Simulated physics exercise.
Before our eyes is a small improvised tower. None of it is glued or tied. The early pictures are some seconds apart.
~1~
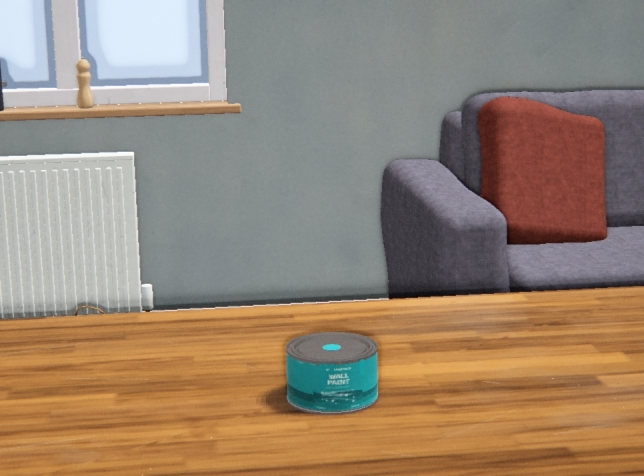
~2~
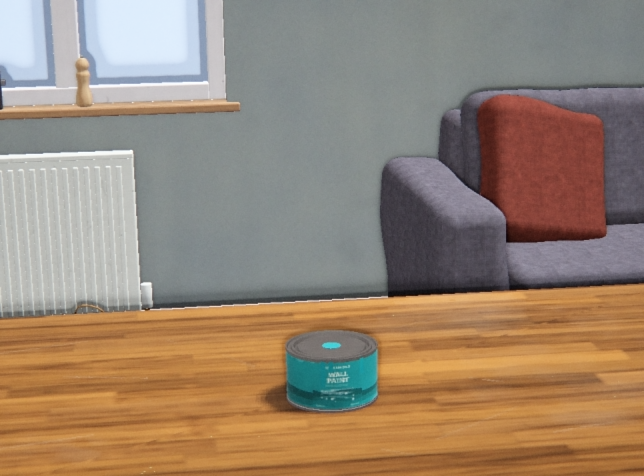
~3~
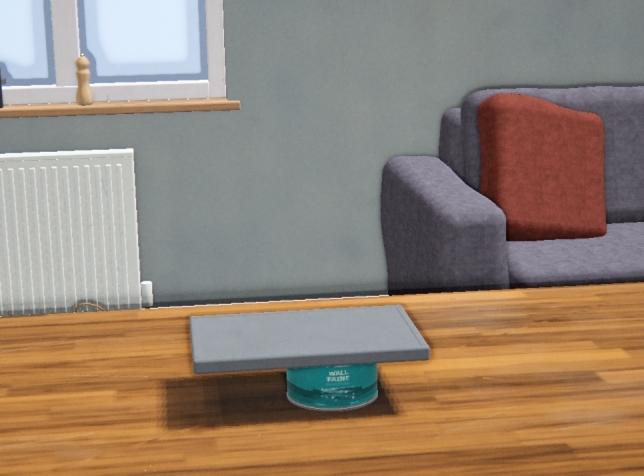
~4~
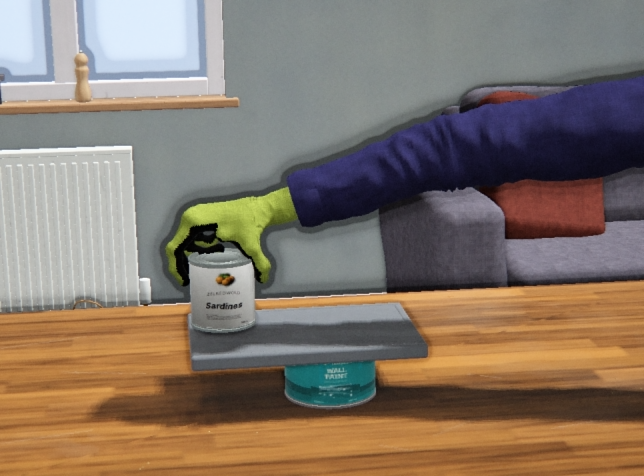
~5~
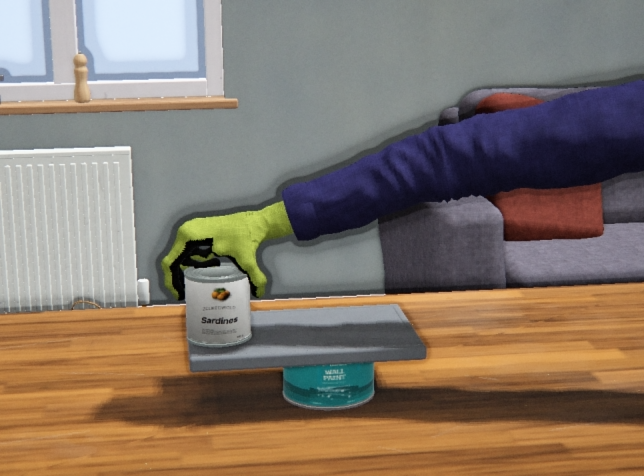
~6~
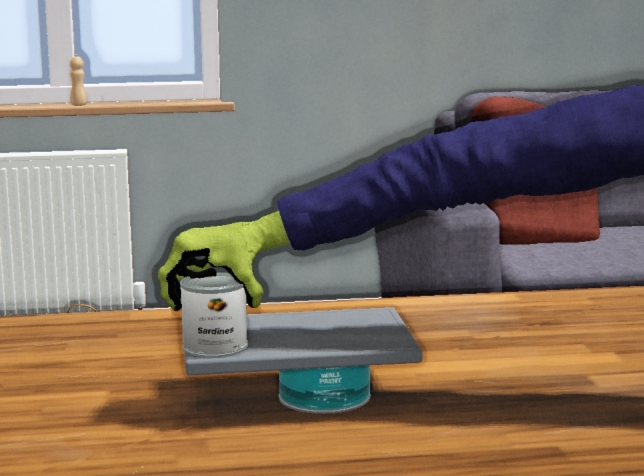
On a wooden table, a grey slab appears atop a teal paint tin, and a green-gloved hand lowers a white tin onto its left end.
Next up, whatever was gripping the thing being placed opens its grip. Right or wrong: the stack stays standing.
Wrong, it topples.
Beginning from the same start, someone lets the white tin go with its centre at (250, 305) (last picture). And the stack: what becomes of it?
The stack then collapses.
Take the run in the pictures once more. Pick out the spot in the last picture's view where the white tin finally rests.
At about (142, 390).
Then, 0.30 s later than the last frame, white tin now fallen; grey lid tilted by 27°.
Then, 0.50 s later than the last frame, grey lid tilted by 27°.
Then, 0.80 s later than the last frame, grey lid tilted by 4°.
When it is over, fallen, white tin; the other 2 as before. End places, in pixels of the last picture, white tin near (142, 391). The stack comes apart.
